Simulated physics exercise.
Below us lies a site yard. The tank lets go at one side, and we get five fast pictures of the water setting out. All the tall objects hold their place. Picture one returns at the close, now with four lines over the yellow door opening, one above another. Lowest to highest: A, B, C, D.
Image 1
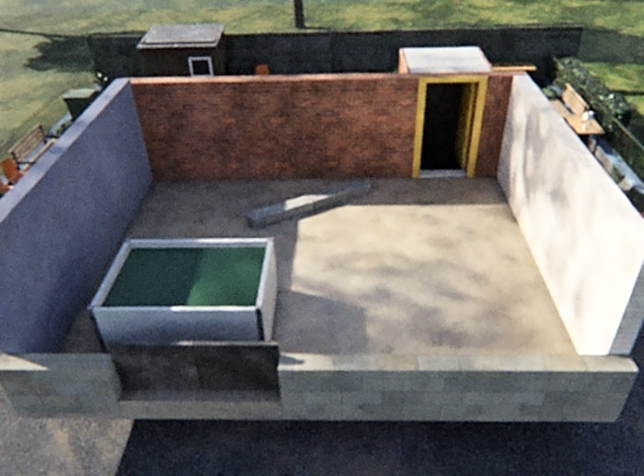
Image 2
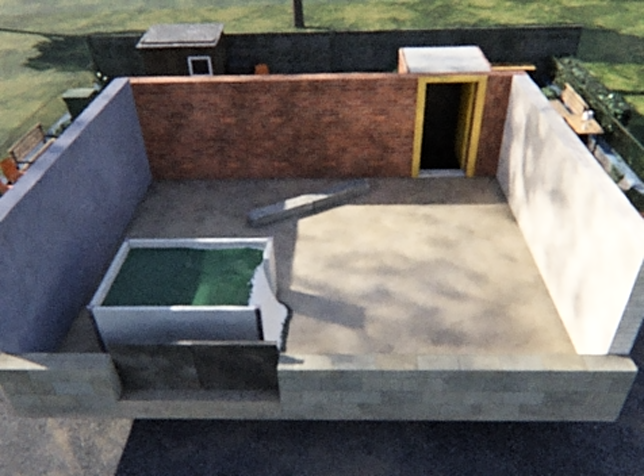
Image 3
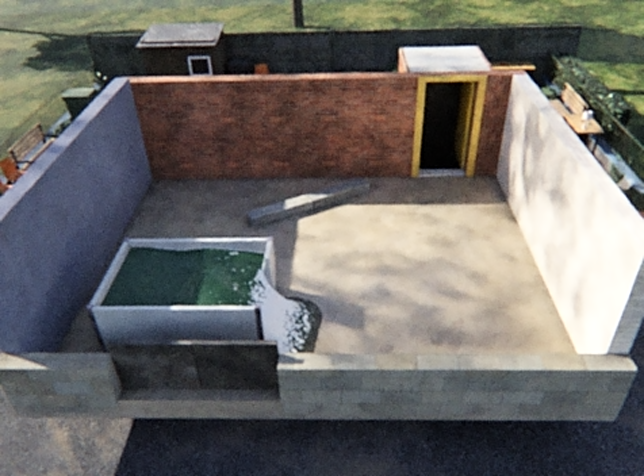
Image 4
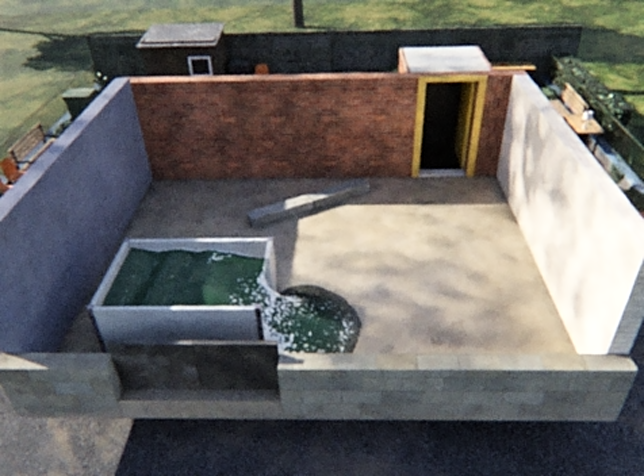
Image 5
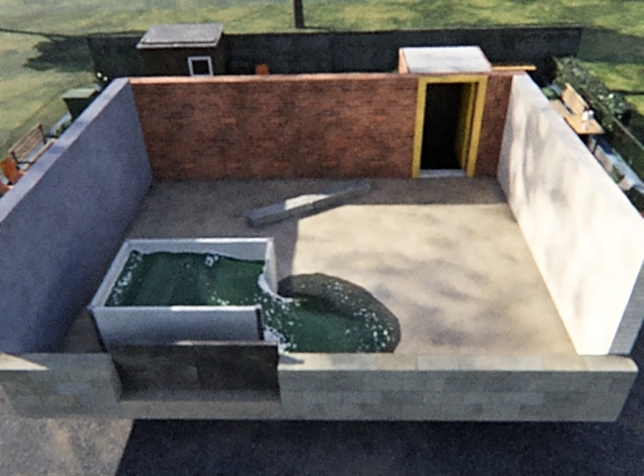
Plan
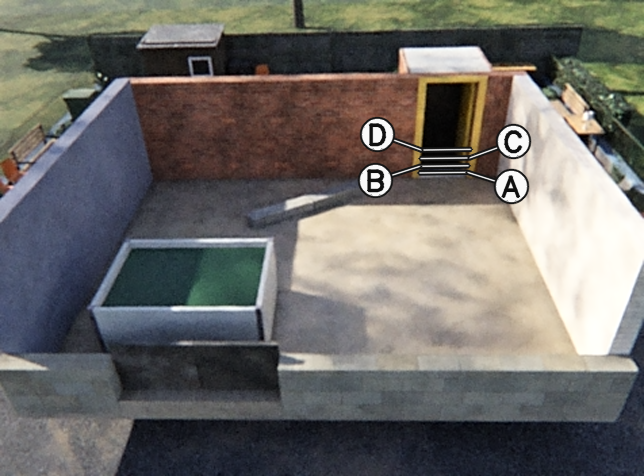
Green water poured out of the right side of a white-walled tank in a walled yard, frothing white at first, then spread rightward across the bare ground in a dark, widening pool.
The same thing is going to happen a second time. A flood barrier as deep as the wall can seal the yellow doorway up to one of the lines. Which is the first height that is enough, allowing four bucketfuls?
The answer is mark B.
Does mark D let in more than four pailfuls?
No, that is safe.
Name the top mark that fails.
That would be A.
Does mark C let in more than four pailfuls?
No, that is safe.
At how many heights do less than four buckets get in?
Three of them.
On the marked copy, A at (443, 172); B at (444, 166); C at (445, 158); D at (446, 149); from the bottom up A, B, C, D.
Choosing A, about 15 bucketfuls get in.
Choosing B, a splash gets over, under a bucket.
Choosing C, nothing gets over.
Choosing D, nothing gets over.
